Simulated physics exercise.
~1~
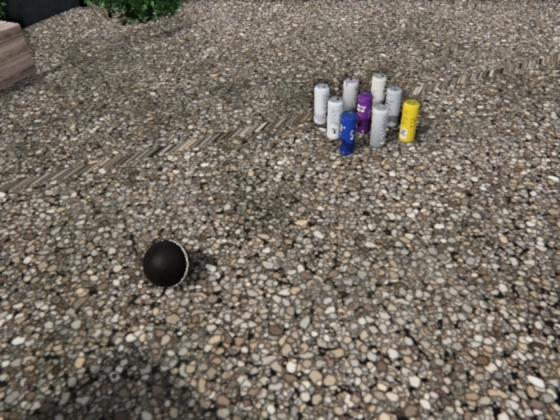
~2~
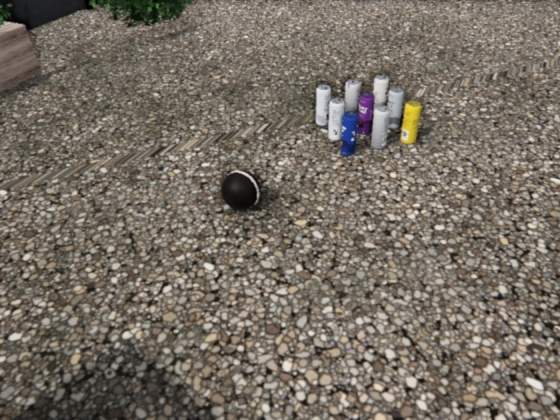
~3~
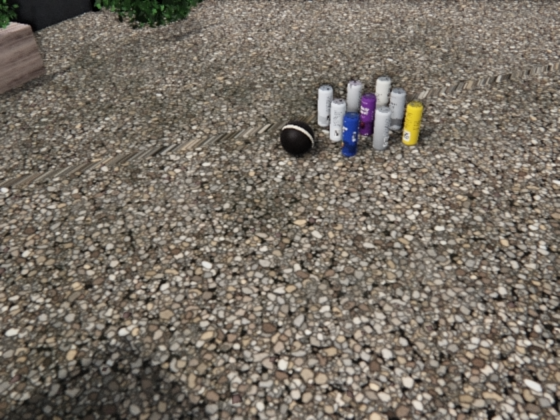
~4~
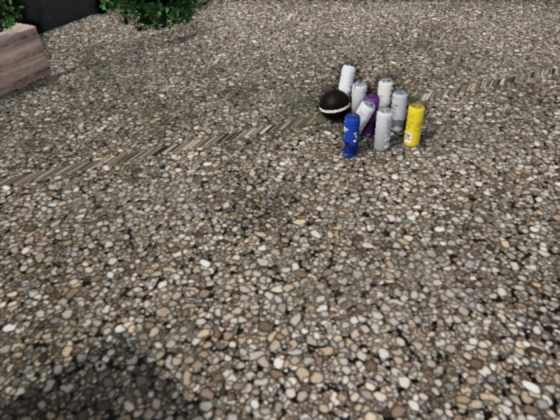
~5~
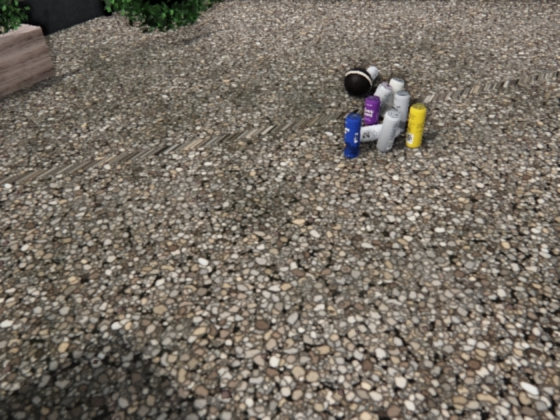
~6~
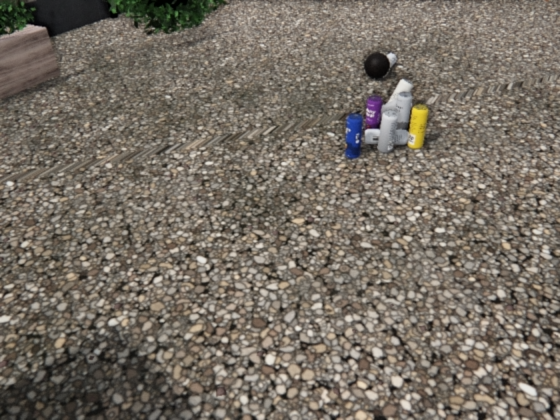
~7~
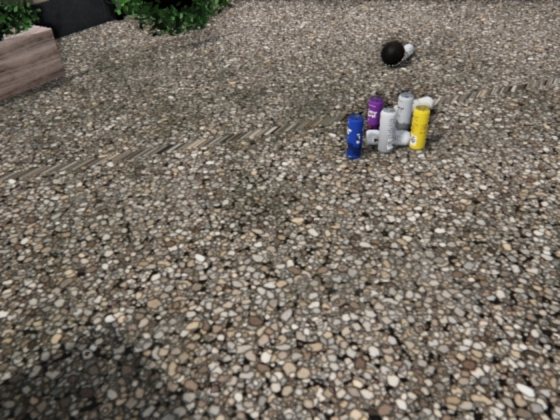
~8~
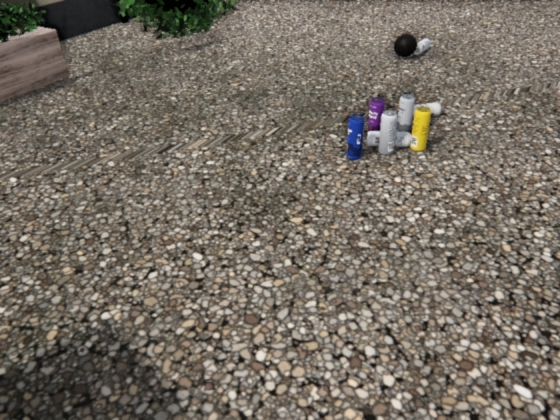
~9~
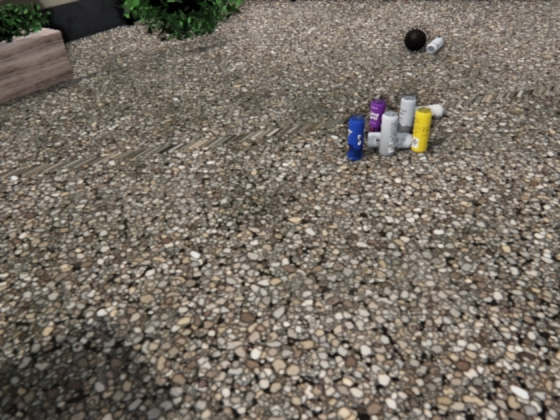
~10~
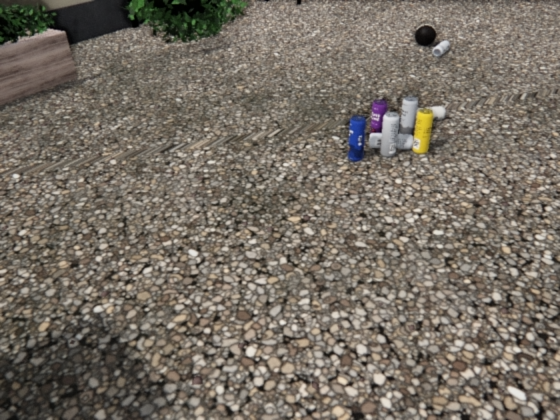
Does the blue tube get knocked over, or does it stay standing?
The blue tube stays standing. It keeps its place at the front of the group while pale tubes go over behind it.
